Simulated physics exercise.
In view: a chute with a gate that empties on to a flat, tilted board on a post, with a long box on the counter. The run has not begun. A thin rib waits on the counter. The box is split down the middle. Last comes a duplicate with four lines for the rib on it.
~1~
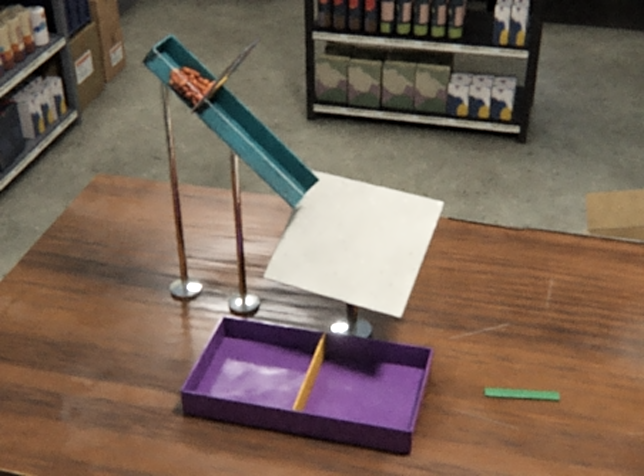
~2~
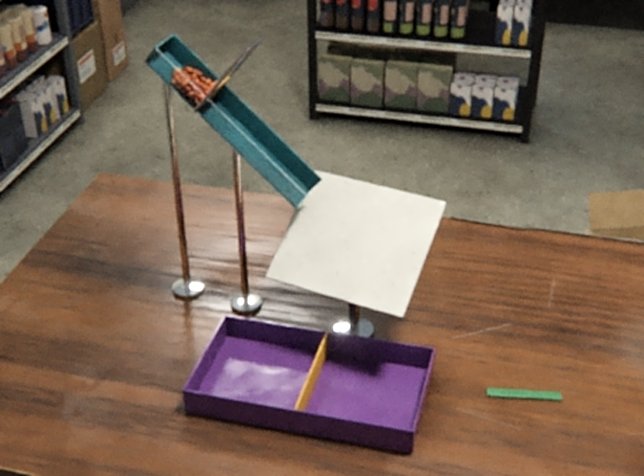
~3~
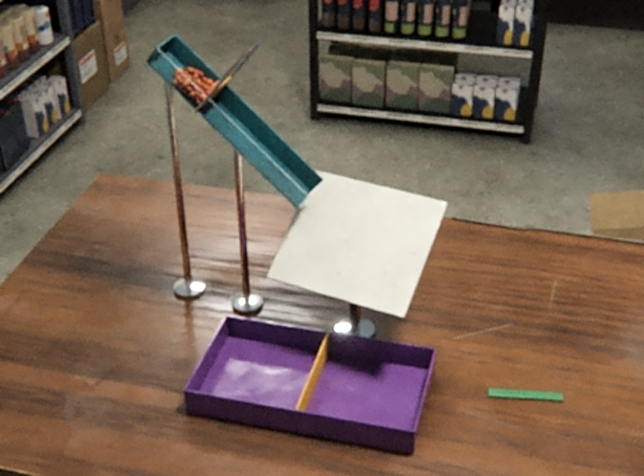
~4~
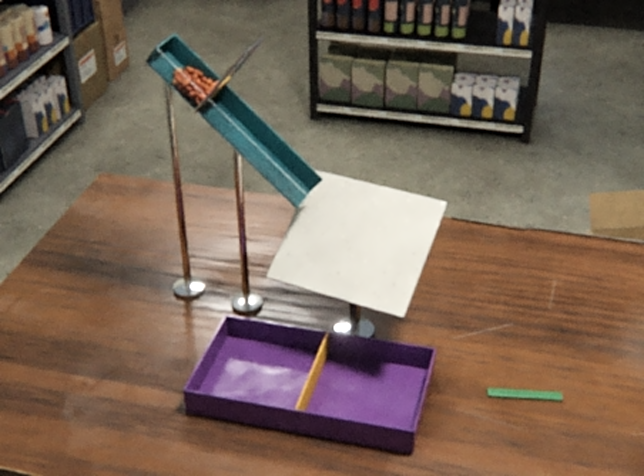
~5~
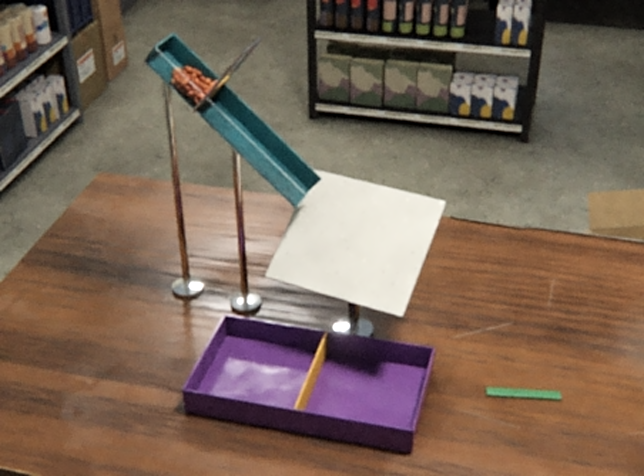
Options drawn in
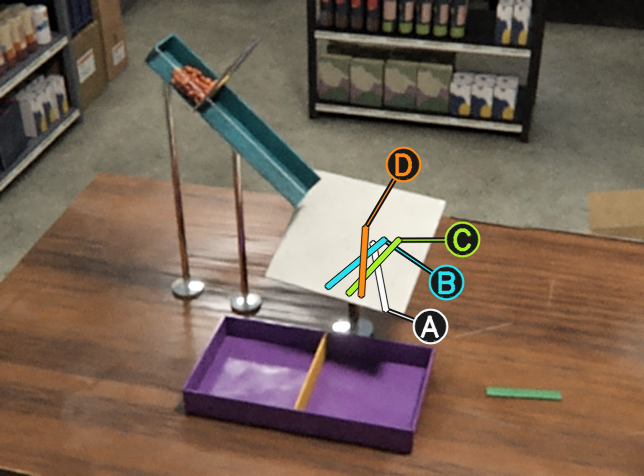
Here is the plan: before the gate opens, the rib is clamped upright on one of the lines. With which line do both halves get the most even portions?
Choose C.
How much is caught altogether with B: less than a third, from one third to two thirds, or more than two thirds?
Line B gives more than two thirds.
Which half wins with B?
Left.
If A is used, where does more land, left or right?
More lands on the right.
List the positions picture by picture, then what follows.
The first frame shows load behind the gate at (195, 87), clay pellets; lip of the chute at (301, 200), sloping fairly steeply.
The second frame shows middle of the board at (355, 240), tilted fairly steeply; middle of its low edge at (332, 296); of its high edge at (377, 185).
The third frame shows front corners of the box at (184, 390) and (414, 431); front end of its middle wall at (296, 410); gate still shut at (220, 86).
The fourth frame shows middle of the load at (198, 87); lip at (304, 200).
The fifth frame shows middle of the load at (197, 86); lip at (303, 199).
On the marked copy, line A from (373, 243) to (385, 309); line B from (384, 240) to (328, 286); line C from (398, 240) to (349, 292); line D from (365, 227) to (361, 294).
With A, of what is caught, a small part in the left half, nearly all in the right.
With B, of what is caught, most in the left half, a small part in the right.
With C, of what is caught, about two thirds in the left half, about a third in the right.
With D, of what is caught, a small part in the left half, nearly all in the right.
